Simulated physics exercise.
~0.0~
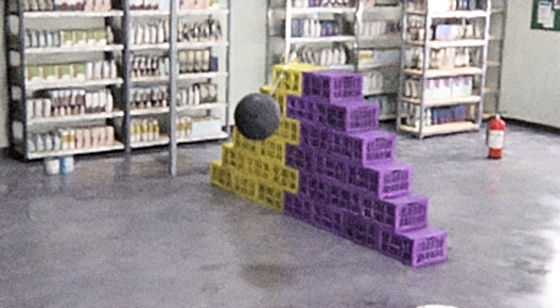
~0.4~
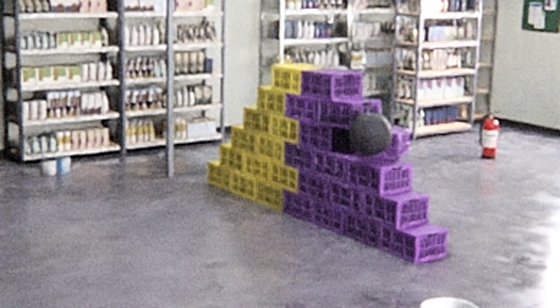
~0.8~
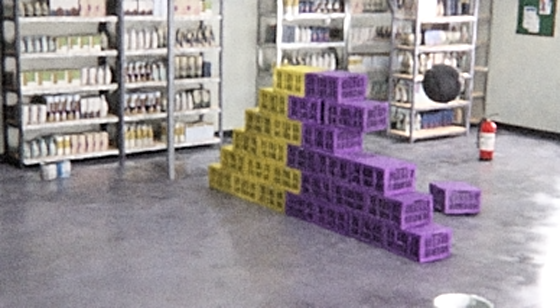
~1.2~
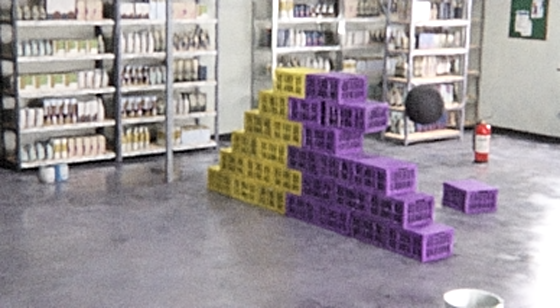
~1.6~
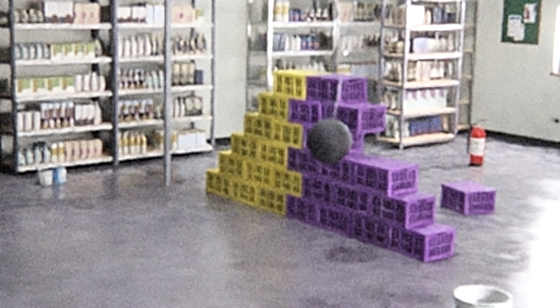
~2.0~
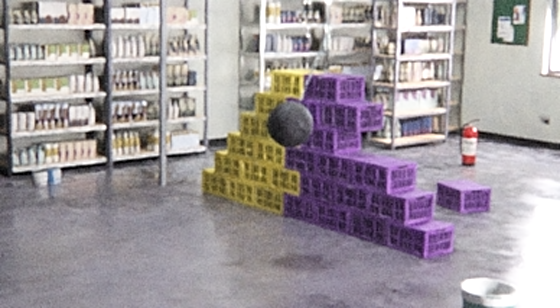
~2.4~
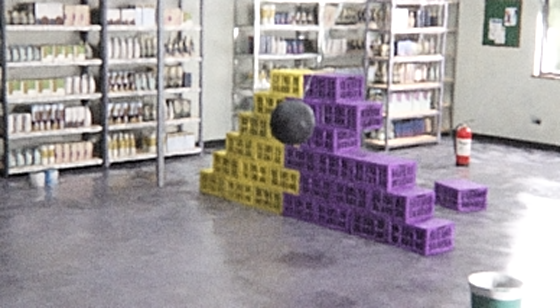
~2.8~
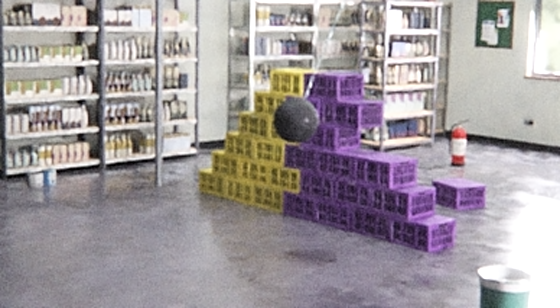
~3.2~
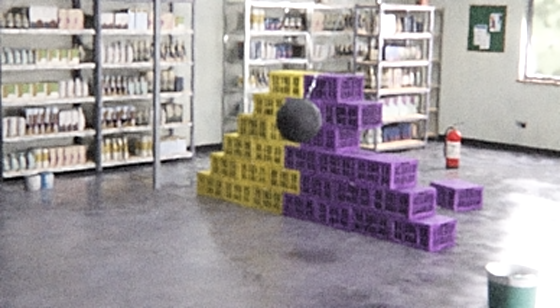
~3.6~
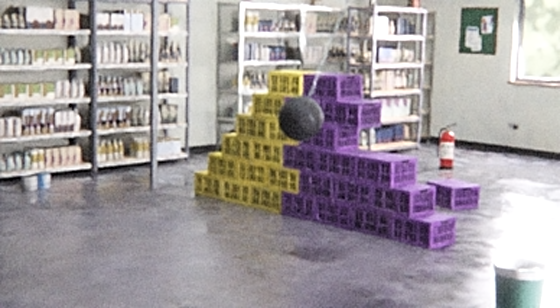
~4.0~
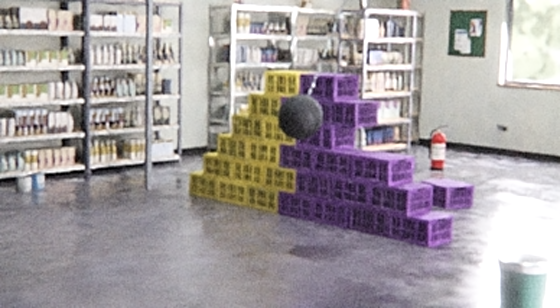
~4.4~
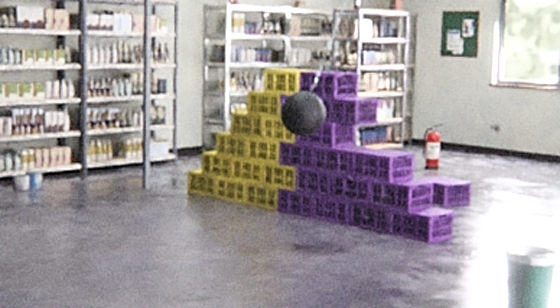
A dark ball swings across a stepped wall of crates, yellow on the left and purple on the right, standing on a grey shop floor. The view is from slightly above, drifting gently sideways, with stocked shelves behind and a red fire extinguisher at the right. The ball moves right into the purple side and knocks out one crate, which lands on the floor to the right. The ball rises beyond the steps, then swings back left and settles almost still before the wall. The yellow crates and the remaining purple ones stay stacked.
